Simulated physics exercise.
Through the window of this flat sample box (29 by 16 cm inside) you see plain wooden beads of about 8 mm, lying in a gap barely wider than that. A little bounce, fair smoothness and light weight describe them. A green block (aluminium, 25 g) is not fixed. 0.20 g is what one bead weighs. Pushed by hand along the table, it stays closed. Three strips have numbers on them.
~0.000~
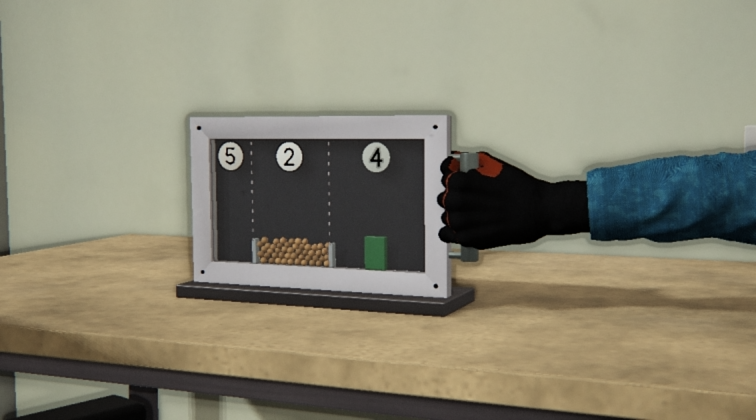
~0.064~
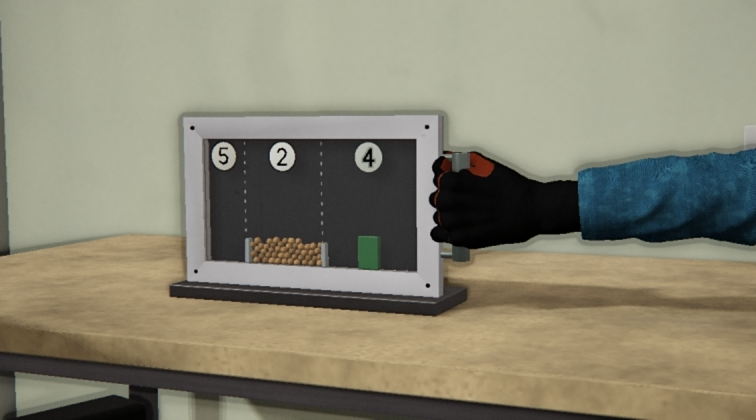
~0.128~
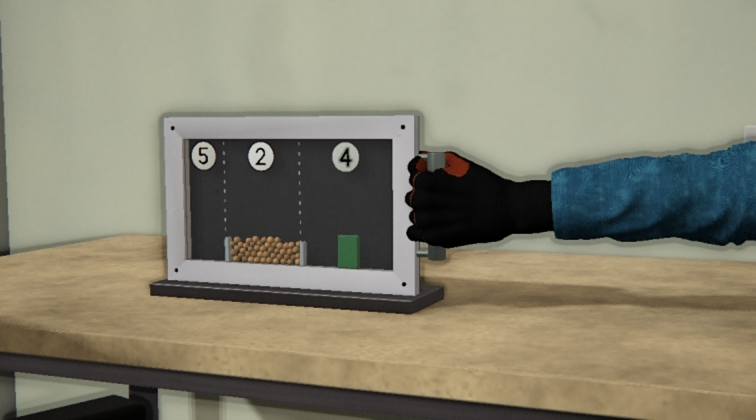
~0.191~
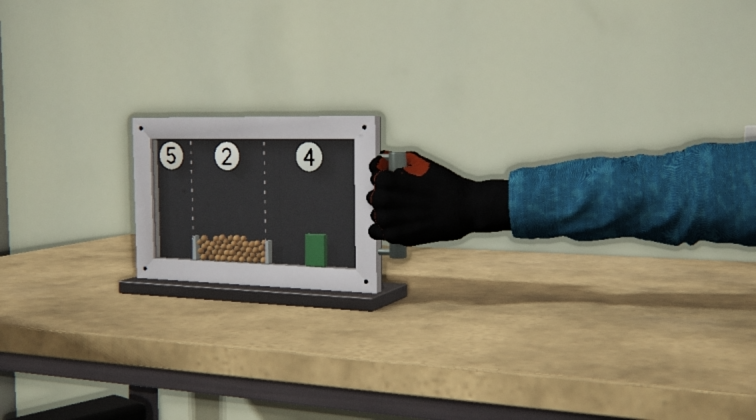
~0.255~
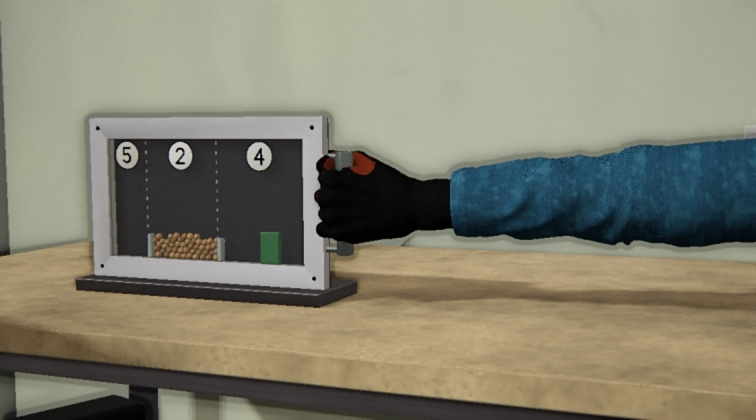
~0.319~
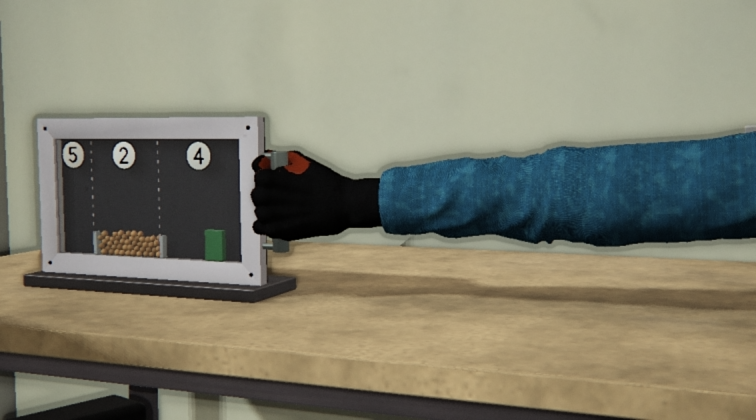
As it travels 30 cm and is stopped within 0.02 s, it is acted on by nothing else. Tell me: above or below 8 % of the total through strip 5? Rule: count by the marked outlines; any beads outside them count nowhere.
Above 8 %.
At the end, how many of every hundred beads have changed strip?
15 %.
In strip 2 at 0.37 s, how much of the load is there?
Share: Some 100 %.
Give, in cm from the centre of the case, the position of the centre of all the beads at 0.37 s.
Position estimate: Left 4 cm, below 6 cm.
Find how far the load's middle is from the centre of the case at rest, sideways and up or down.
About 5 cm left and 7 cm below.
After 0.37 s, it is 30 cm to the left; the beads' middle is 4 cm left of and 6 cm below the centre; no. 2, 100 %.
After 0.47 s, it is 30 cm to the left; the beads' middle is 4 cm left of and 5 cm below the centre; no. 2, 90 %, no. 5, 10 %.
After 0.62 s, it is 30 cm to the left; the beads' middle is 5 cm left of and 7 cm below the centre; no. 2, 85 %, no. 5, 15 %.
Settled by 1.1 s, it is 30 cm to the left; no. 2, 85 %, no. 4, 0 %, no. 5, 15 %.
